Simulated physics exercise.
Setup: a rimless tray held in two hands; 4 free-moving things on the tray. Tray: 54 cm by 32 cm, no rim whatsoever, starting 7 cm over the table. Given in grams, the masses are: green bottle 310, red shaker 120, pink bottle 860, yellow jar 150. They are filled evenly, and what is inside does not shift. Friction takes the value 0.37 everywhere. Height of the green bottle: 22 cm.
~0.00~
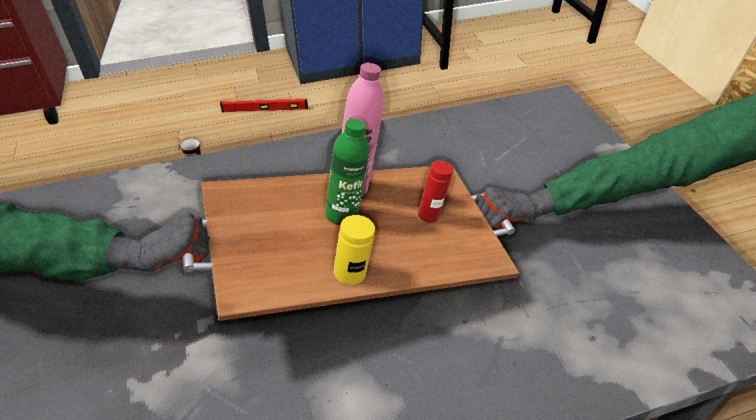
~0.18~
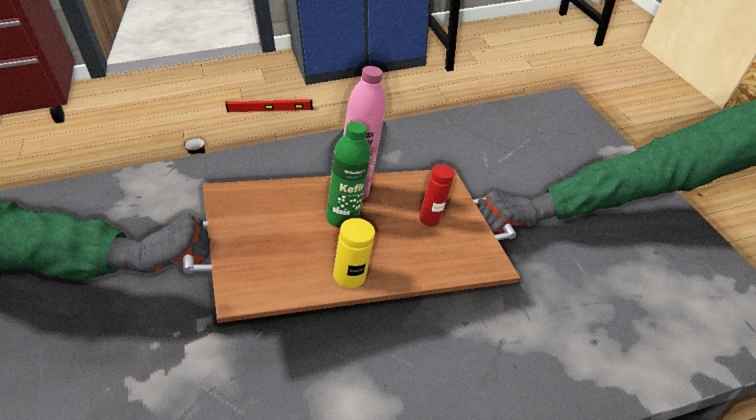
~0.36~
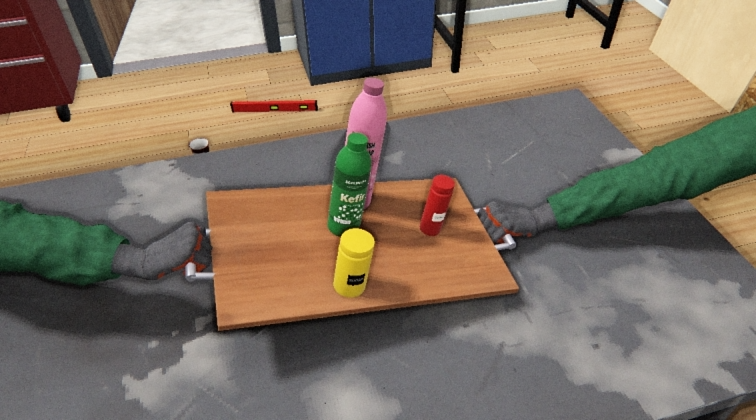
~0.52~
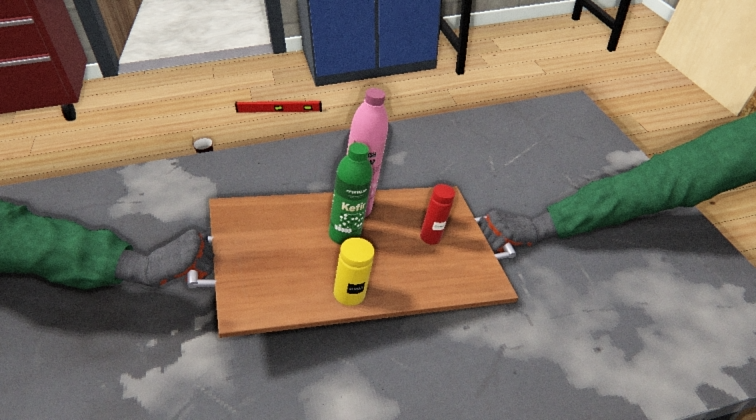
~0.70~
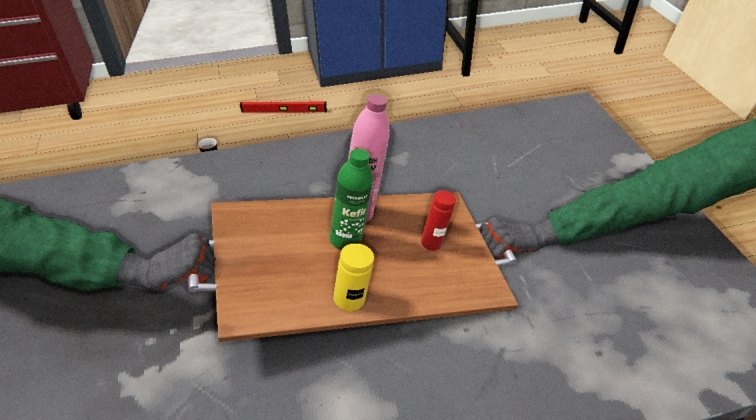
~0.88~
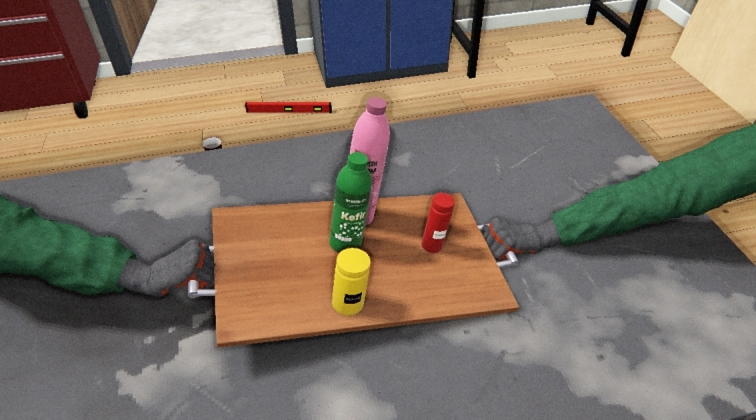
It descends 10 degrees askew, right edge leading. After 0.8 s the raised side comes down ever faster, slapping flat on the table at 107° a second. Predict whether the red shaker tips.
It does not tip.
By 1.08 s, tray flat on the table; green bottle rocked 9° off its seat.
By 1.48 s, tray flat on the table; green bottle rocked 4° off its seat.
By 2.08 s, tray flat on the table; pink bottle rocked 3° off its seat.
When it is over (3.1 s), all 4 within 5 cm of the start. In the last view, red shaker near (432, 230).
